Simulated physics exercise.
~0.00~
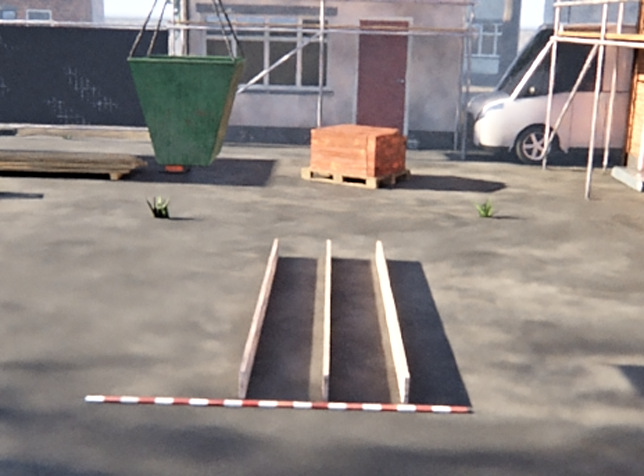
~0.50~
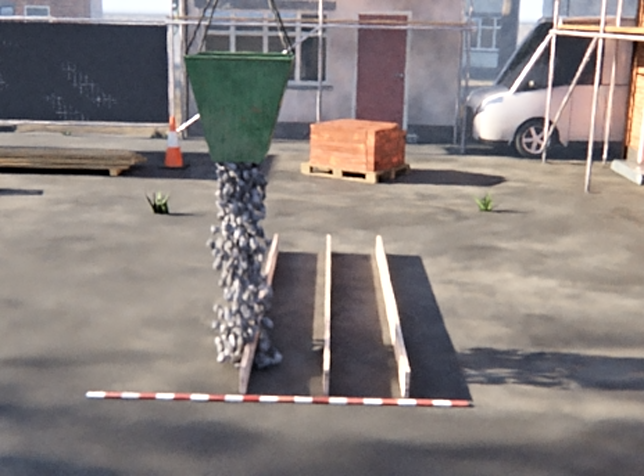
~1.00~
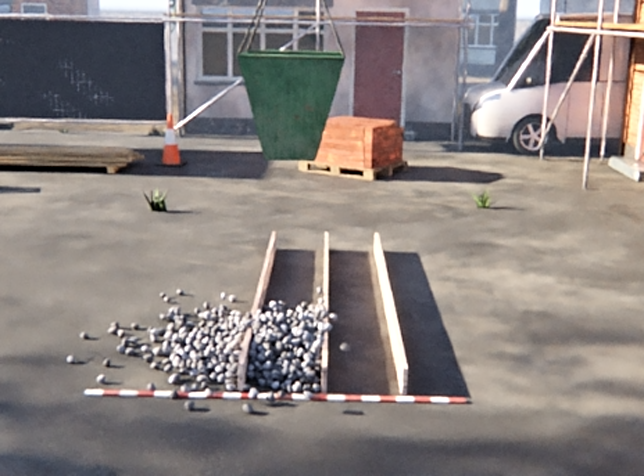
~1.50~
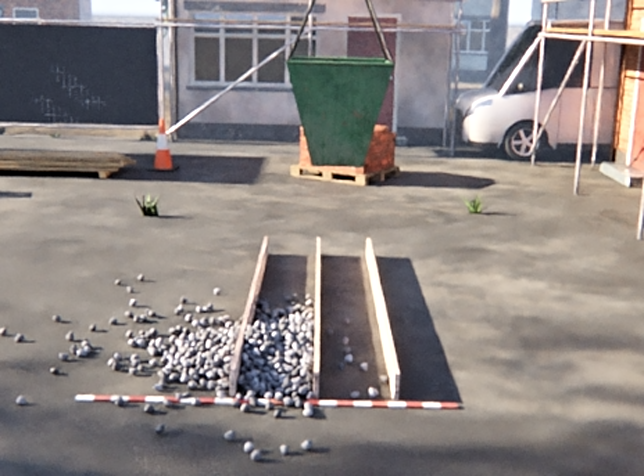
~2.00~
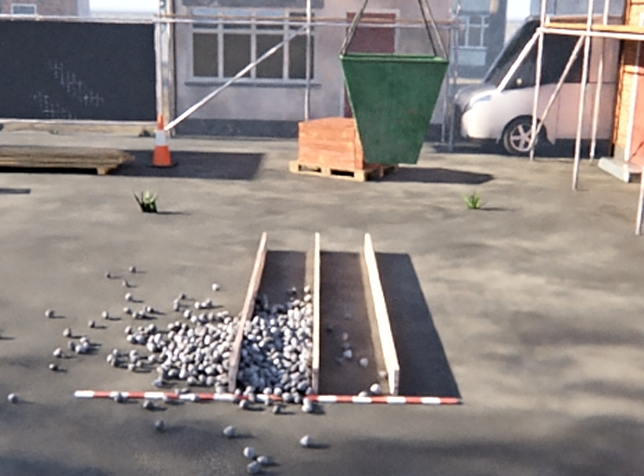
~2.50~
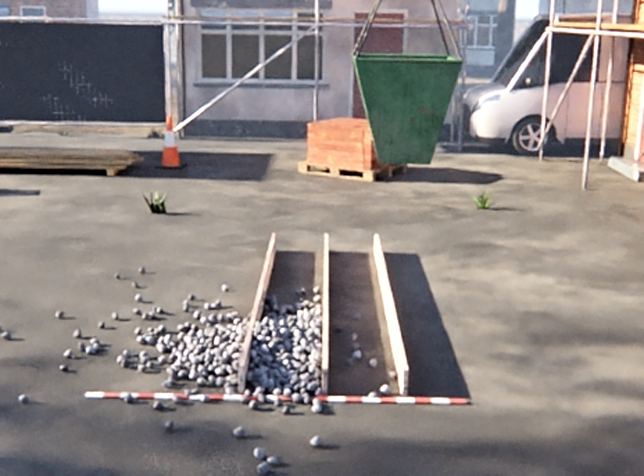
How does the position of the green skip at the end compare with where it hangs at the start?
At the start the skip hangs on the left side of the yard, well to the left of the stack of bricks. By the end it hangs farther right, just past the bricks and near the white van.
